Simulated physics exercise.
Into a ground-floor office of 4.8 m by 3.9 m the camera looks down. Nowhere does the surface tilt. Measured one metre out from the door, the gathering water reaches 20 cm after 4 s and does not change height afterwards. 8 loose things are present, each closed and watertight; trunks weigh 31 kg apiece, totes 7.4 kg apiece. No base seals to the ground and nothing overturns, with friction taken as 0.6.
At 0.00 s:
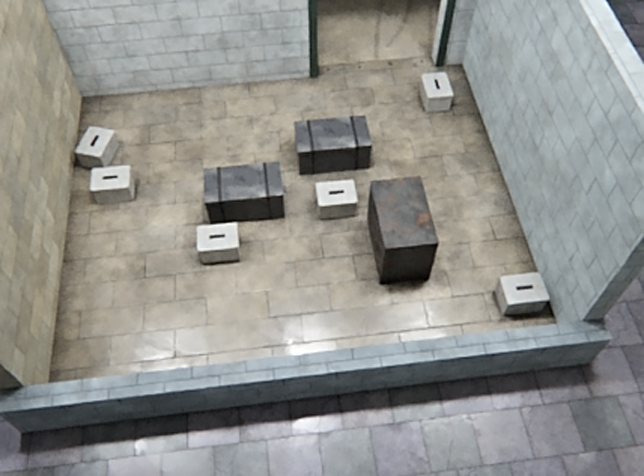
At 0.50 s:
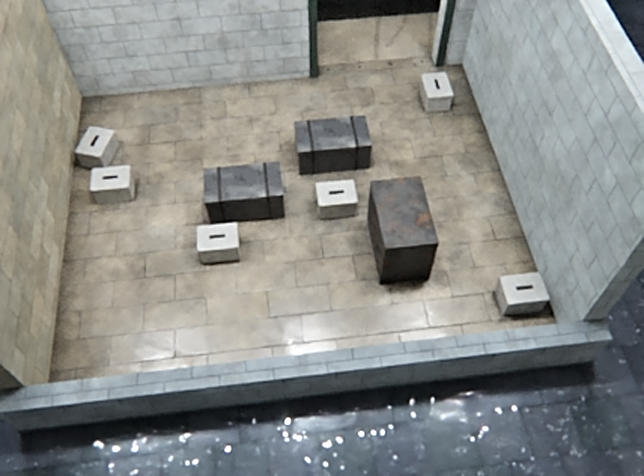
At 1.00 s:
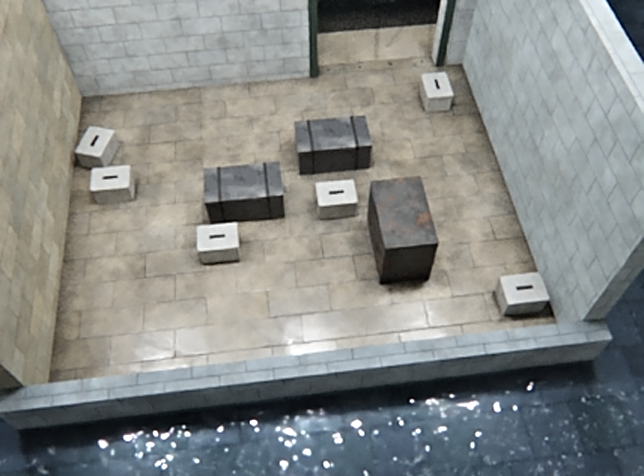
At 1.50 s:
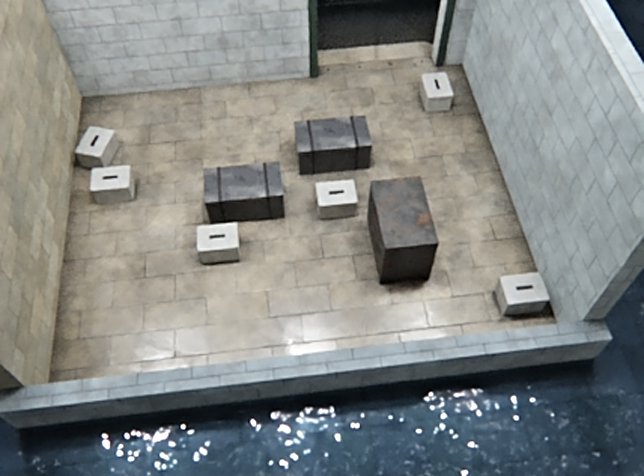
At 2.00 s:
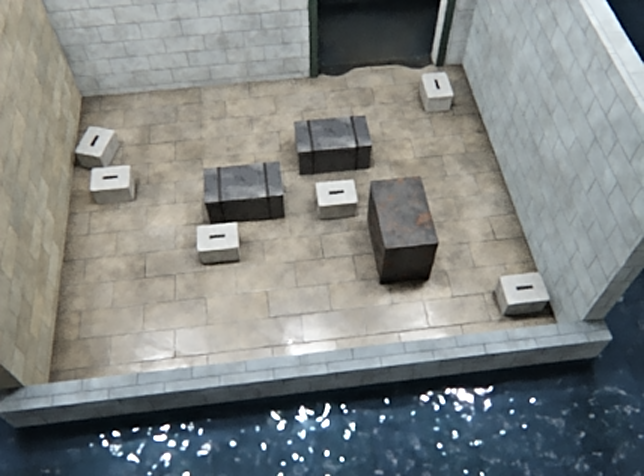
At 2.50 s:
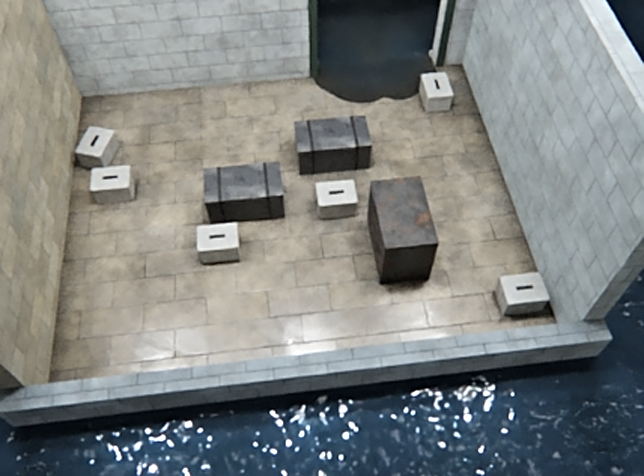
Ground-floor office seen from above, dark water spreading outside the low front wall, then edging through the doorway past motionless boxes.
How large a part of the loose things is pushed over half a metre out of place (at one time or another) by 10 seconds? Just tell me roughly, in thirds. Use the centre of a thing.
The share is in the middle band.
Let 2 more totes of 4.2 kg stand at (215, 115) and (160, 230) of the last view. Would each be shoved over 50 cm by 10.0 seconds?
In that order: Within the mark, within the mark.
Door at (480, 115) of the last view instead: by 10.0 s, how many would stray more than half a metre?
Result: 5.
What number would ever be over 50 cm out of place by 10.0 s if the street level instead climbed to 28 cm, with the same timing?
In that case 7 of them.
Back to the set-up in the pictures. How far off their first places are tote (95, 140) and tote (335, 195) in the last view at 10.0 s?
Net displacement, in order: 10 cm; 200 cm.
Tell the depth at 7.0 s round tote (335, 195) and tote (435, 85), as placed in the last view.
Some 3 cm at the first, some 9 cm at the second.
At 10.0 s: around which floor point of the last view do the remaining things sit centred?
Near (169, 259).
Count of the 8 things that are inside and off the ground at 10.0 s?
I get 4.
After 3.5 s 0 of 8 are over 50 cm from their spots; 0 afloat.
After 4.5 s 0 of 8 are over 50 cm from their spots; 0 afloat.
After 7.0 s 4 of 8 are over 50 cm from their spots; 2 afloat.
After 10.0 s 4 of 8 are over 50 cm from their spots, and 4 have been at some point; 4 afloat.
